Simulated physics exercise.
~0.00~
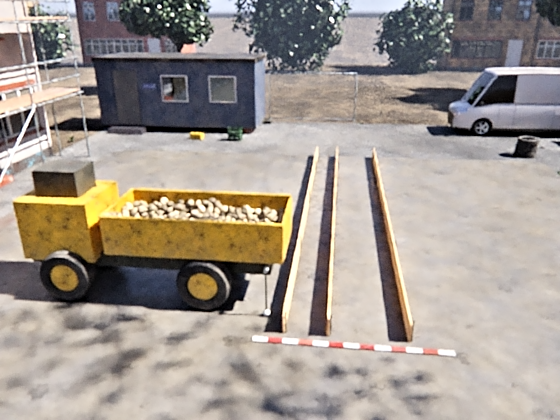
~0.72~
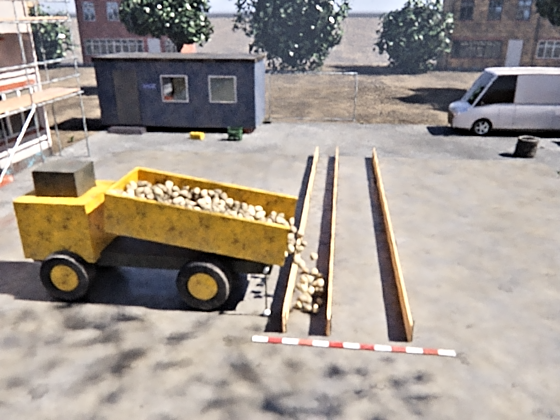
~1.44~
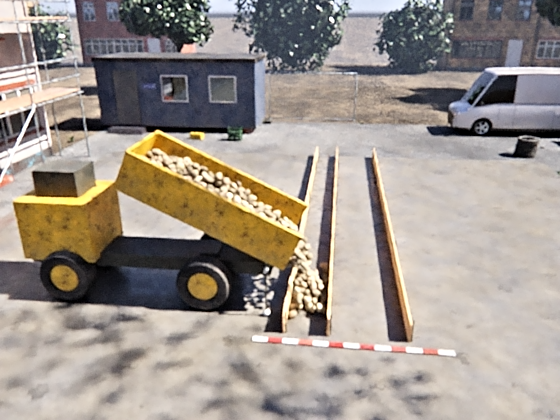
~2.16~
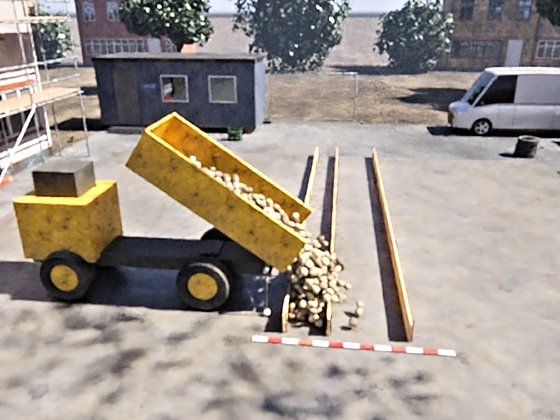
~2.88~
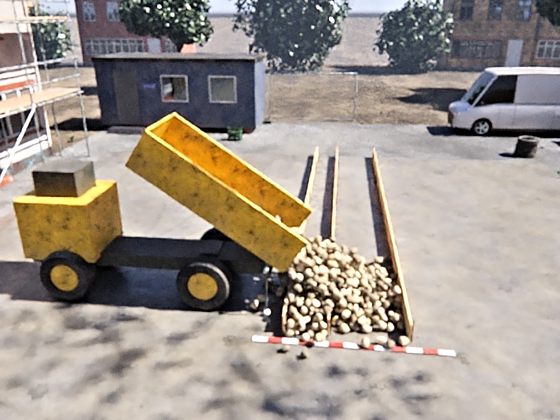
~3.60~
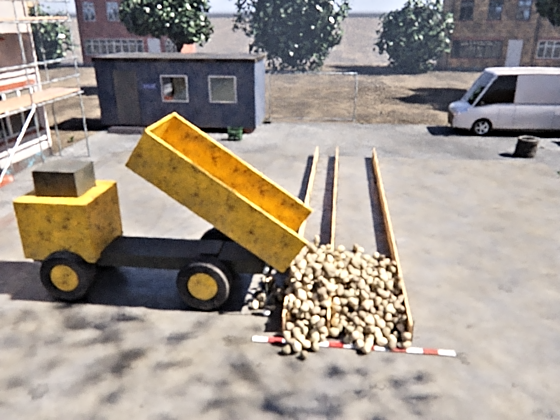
A yellow tipper truck loaded with pale, rounded stones stands at the left of a grey building site, seen from a raised position to one side. Three wooden planks lie on the ground to its right behind a red and white staff, with a dark cabin, trees and a white van beyond. The truck's body tilts up at its front end, and stones begin spilling from the back between the nearer planks. As it steepens and then holds still, they pour over the middle plank, finally leaving the body empty and a broad heap across both bays, with some stones lying short of them.
